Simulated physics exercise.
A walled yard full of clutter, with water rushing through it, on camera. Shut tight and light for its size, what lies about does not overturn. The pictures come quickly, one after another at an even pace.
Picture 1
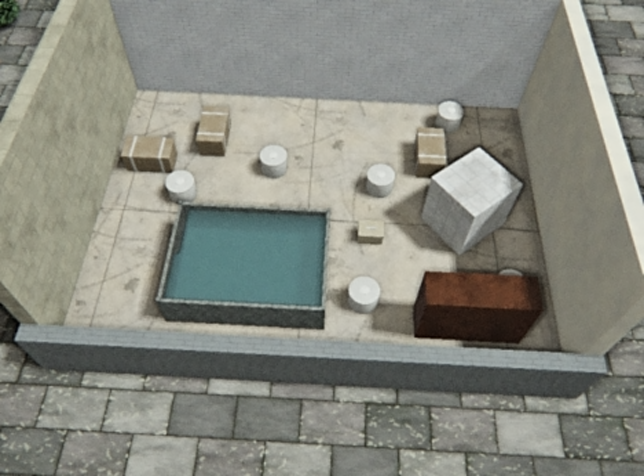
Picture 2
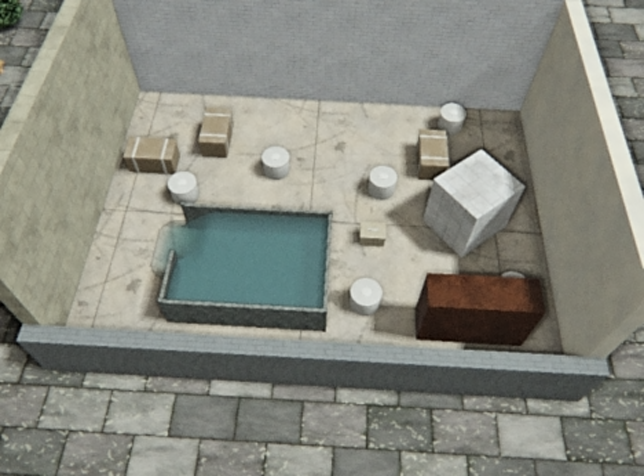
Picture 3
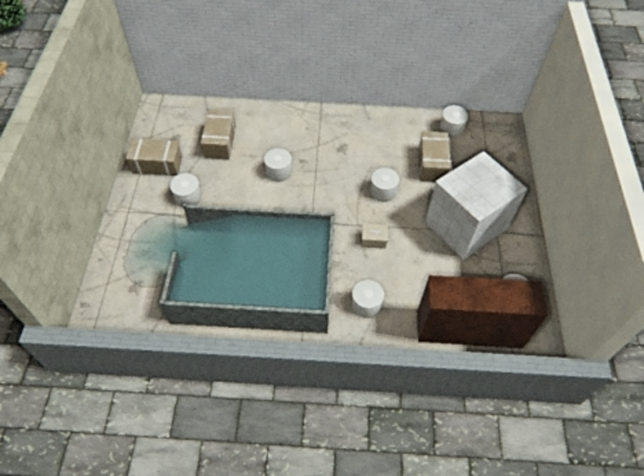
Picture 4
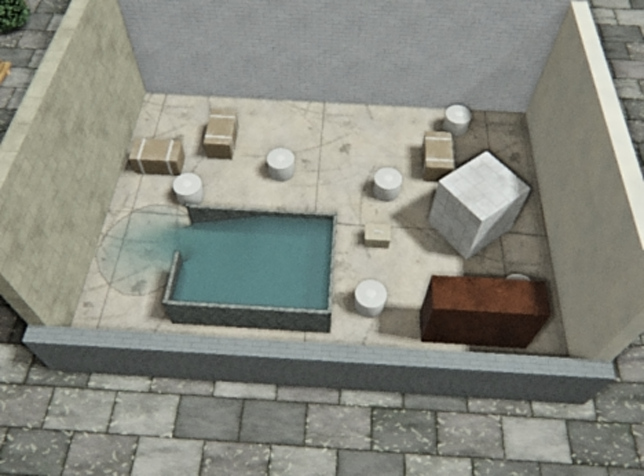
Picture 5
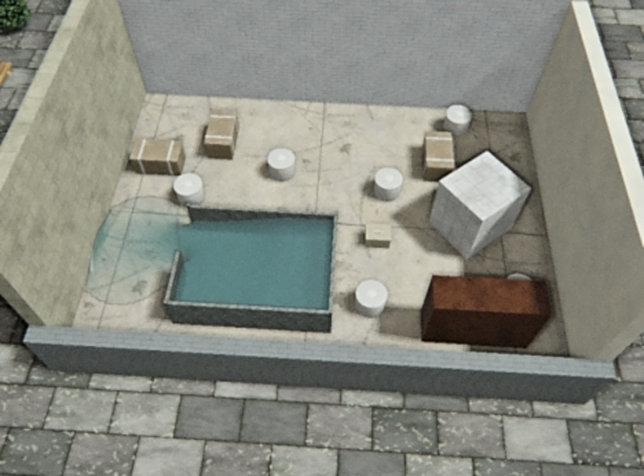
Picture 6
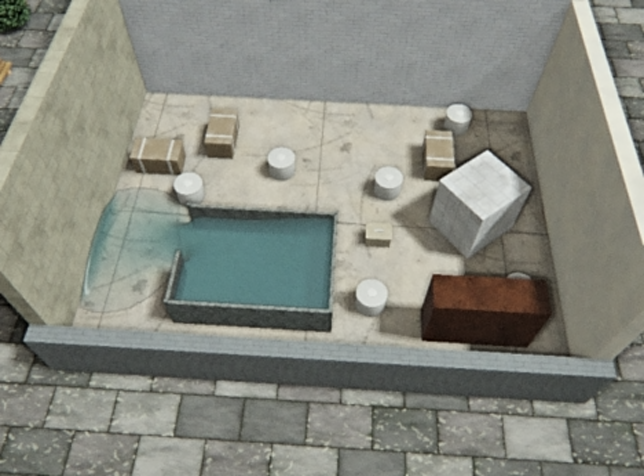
Water poured out through a gap in the left side of a dark-walled pool and spread across the pale floor toward the left wall, while the boxes and round tubs around the yard stayed put.
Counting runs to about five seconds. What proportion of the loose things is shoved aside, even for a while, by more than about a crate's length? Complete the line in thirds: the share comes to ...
The share comes to less than a third.
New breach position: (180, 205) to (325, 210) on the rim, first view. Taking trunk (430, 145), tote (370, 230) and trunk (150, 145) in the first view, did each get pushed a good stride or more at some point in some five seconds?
Taking them in order, covered the distance, short of it, covered the distance.
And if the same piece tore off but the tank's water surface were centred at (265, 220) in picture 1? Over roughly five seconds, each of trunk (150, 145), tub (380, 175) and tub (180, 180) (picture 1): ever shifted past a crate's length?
In order: Went well off, remained close by, went well off.
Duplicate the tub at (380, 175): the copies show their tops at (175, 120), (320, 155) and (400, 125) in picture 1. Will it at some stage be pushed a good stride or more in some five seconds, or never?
Outcome per entry: Knocked aside / stays where it is / stays where it is.
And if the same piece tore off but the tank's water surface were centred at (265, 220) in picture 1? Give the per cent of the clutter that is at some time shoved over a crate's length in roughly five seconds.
Estimate: Near 30 per cent of them.
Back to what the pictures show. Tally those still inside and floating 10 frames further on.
Count: 0.
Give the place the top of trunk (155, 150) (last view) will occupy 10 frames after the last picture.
It ends up close to (190, 127).
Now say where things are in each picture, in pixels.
A trunk at (213, 123) rests on the ground; a tub at (180, 181), on the bottom; 0 of 10 have shifted, in the first frame.
A trunk at (215, 125), on the bottom; a tub at (182, 182), on the bottom; 0 of 10 have shifted, in the second frame.
A trunk at (218, 127) rests on the ground; a tub at (184, 184), on the bottom; 0 of 10 have shifted, in the third frame.
A trunk at (221, 126) rests on the ground; a tub at (187, 184), on the bottom; 0 of 10 have shifted, in the fourth frame.
A trunk at (221, 127) rests on the ground; a tub at (188, 184), on the bottom; 0 of 10 have shifted, in the fifth frame.
A trunk at (221, 126), on the bottom; a tub at (188, 183) rests on the ground; 0 of 10 have shifted, in the sixth frame.
A moment on, 0 of 10 are well off their spots; 0 afloat.
Next, 1 of 10 are well off their spots; 0 afloat.
Later, 1 of 10 are well off their spots; 0 afloat.
In the end, 1 of 10 are well off their spots, and 1 have been at some point; 0 afloat.
